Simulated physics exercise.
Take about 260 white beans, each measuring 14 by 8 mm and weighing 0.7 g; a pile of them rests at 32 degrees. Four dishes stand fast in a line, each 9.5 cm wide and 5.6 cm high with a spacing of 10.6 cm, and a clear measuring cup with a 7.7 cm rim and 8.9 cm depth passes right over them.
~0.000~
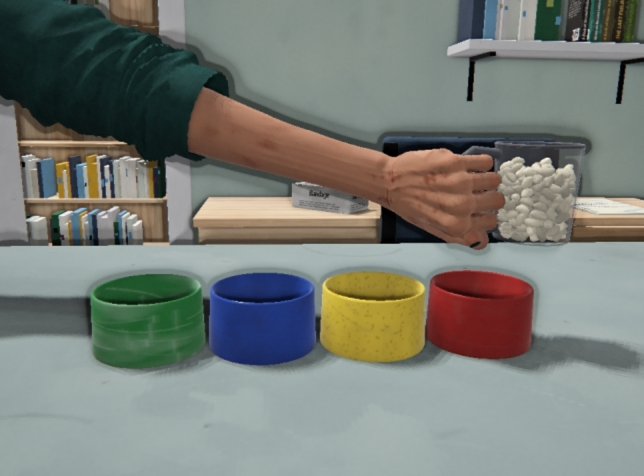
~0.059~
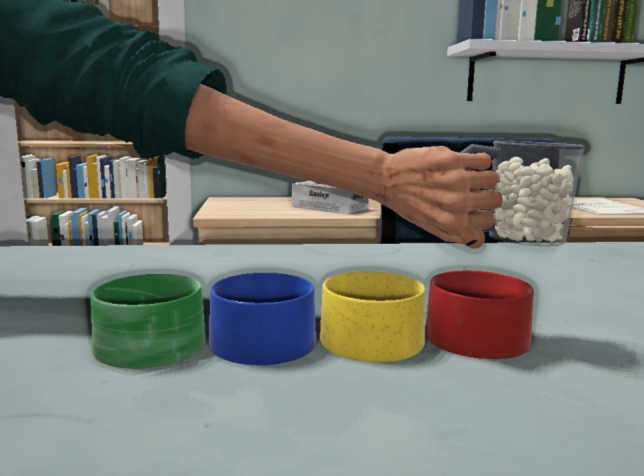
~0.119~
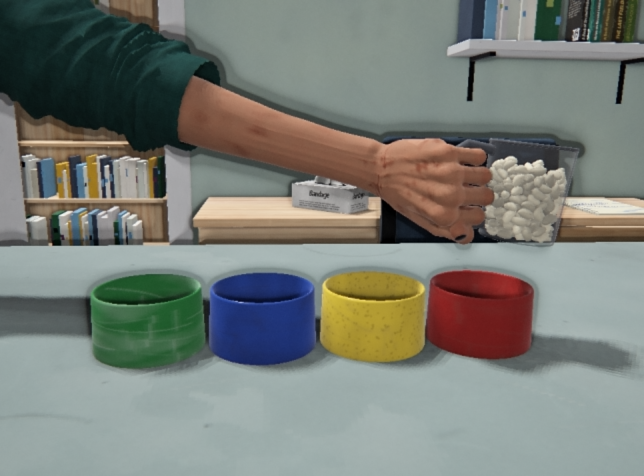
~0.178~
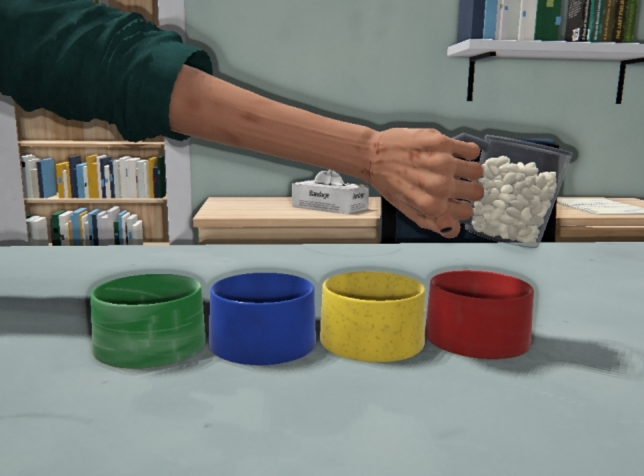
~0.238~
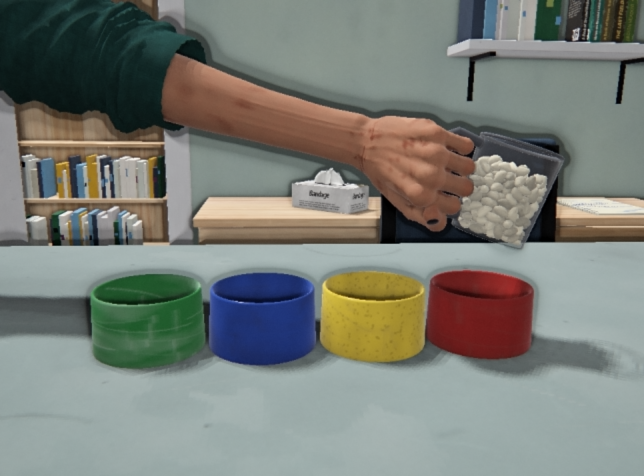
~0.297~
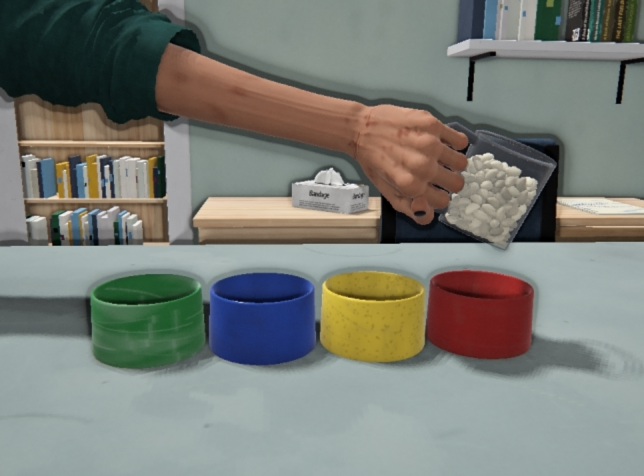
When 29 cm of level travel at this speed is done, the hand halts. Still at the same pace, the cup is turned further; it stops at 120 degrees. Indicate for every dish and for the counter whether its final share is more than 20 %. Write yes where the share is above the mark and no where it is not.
Red: No, blue: No, green: No, yellow: Yes, counter: No.
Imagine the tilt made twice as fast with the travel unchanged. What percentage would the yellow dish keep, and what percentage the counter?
I'd say yellow ends at 10 while the counter ends at 10.
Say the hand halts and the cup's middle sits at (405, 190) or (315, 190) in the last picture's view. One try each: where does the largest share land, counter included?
Try 1 - red; try 2 - yellow.
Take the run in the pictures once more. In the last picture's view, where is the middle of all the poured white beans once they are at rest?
About (365, 319).
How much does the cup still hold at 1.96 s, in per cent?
I'd say close to 0 per cent.
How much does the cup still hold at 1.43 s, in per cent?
Near 20 per cent of the load.
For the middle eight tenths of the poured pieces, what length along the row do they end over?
Roughly 8 cm of the row.
After 0.98 s, tilt 91 degrees; cup holds 100 %.
After 1.43 s, tilt 120 degrees; cup holds 20 %, yellow 75 %.
After 1.96 s, tilt 120 degrees; cup holds 0 %, blue 5 %, yellow 85 %.
At rest (2.7 s), red 0 %, blue 5 %, green 0 %, yellow 85 %, counter 10 %.
